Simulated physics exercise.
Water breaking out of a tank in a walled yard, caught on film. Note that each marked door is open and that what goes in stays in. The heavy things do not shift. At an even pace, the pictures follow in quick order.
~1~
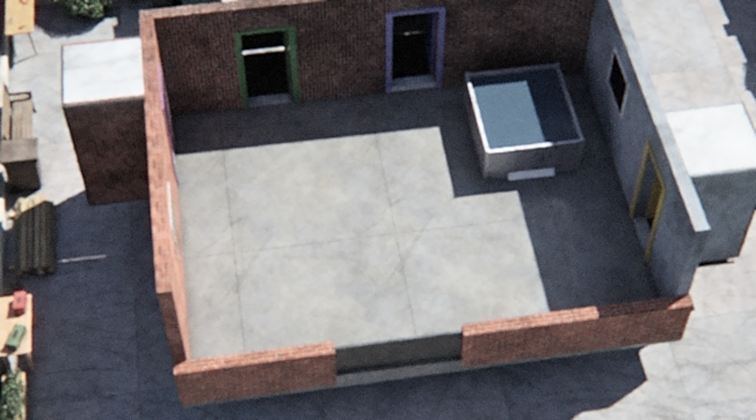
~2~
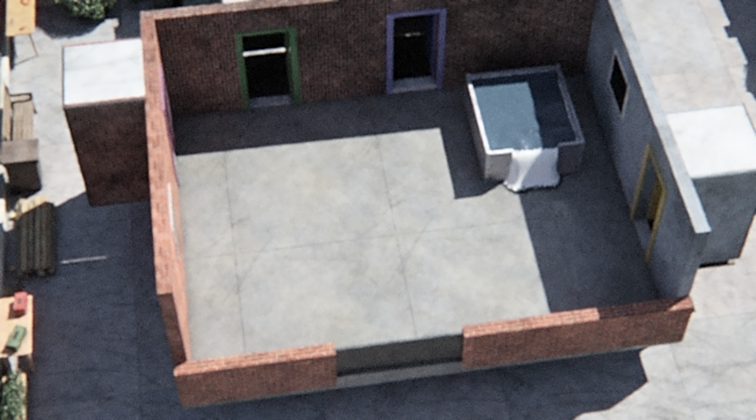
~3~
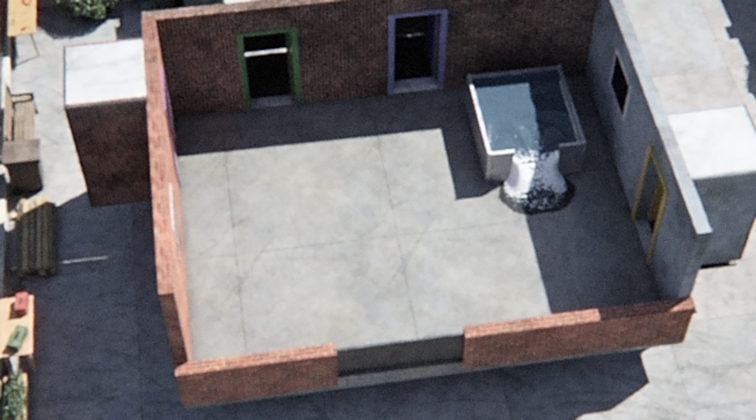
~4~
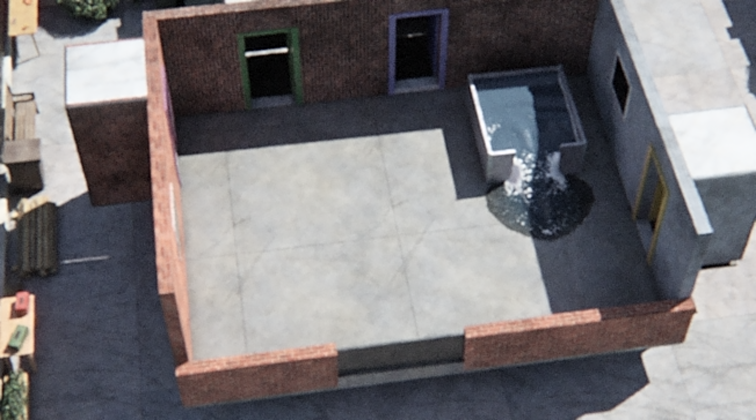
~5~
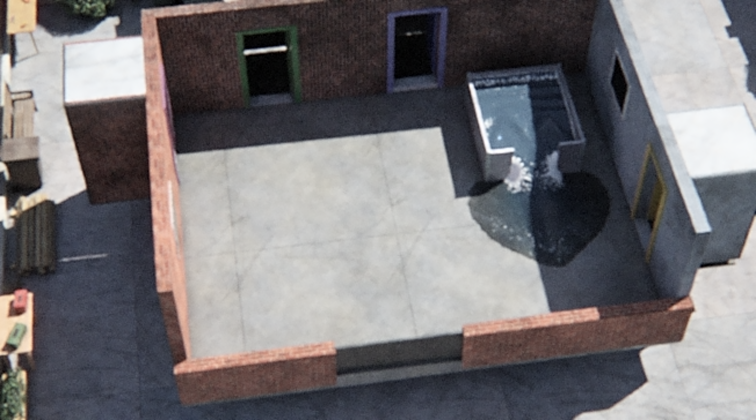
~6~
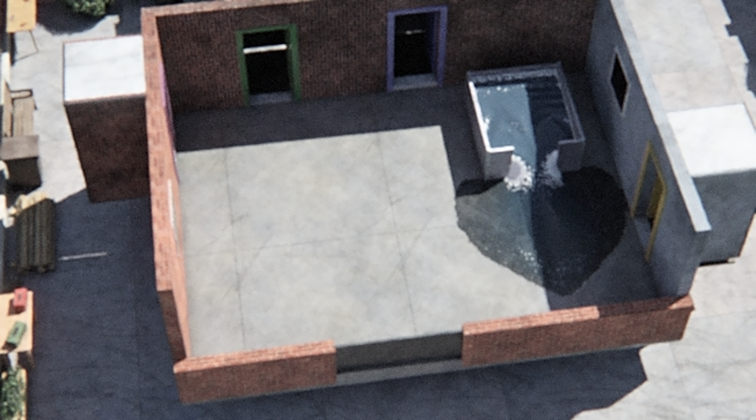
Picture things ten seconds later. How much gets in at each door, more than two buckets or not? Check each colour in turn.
The green door gets two buckets or less; the blue door gets two buckets or less; the purple door gets two buckets or less; the yellow door gets more than two.
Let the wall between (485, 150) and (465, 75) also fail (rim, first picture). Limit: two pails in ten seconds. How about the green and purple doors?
Outcome - green door breaks the threshold, purple door breaks the threshold.
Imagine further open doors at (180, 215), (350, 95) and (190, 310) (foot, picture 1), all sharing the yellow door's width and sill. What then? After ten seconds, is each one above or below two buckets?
Stays below the line; stays below the line; crosses the line.
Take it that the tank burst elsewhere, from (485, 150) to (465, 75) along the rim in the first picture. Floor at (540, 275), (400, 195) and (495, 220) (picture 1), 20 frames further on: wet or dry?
The first point is spared, the second soaked, the third spared.
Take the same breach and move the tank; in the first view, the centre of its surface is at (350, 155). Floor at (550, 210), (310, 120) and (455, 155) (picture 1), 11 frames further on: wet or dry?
First spot bare, second bare, third bare.
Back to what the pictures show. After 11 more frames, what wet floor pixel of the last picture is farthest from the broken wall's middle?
My estimate: Roughly (370, 358).
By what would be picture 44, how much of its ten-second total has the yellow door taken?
Share by then: 65 in a hundred.
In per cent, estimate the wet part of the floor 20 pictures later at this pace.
Roughly 35 %.
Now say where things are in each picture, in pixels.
In the first frame, still water in the water tank at (523, 109).
In the second frame, the front is at (509, 187), out from the gap at (533, 164).
In the third frame, water pours out at (534, 167) and has run to (519, 210).
In the fourth frame, water pours out at (535, 167) and has run to (540, 236).
In the fifth frame, water pours out at (533, 166) and has run to (550, 263).
In the sixth frame, water pours out at (533, 164) and has run to (561, 291).
A moment on, water covers 25 % of the floor; the green door not reached, the blue door not reached, the purple door not reached, the yellow door under two buckets in.
Next, water covers 30 % of the floor; the green door not reached, the blue door not reached, the purple door not reached, the yellow door over two buckets in.
Then, water covers 35 % of the floor; the green door not reached, the blue door not reached, the purple door not reached, the yellow door far over two buckets in.
Later, water covers 55 % of the floor; the green door not reached, the blue door not reached, the purple door not reached, the yellow door far over two buckets in.
In the end, water covers 85 % of the floor; the green door wet at the sill, nothing in, the blue door not reached, the purple door wet at the sill, nothing in, the yellow door far over two buckets in.
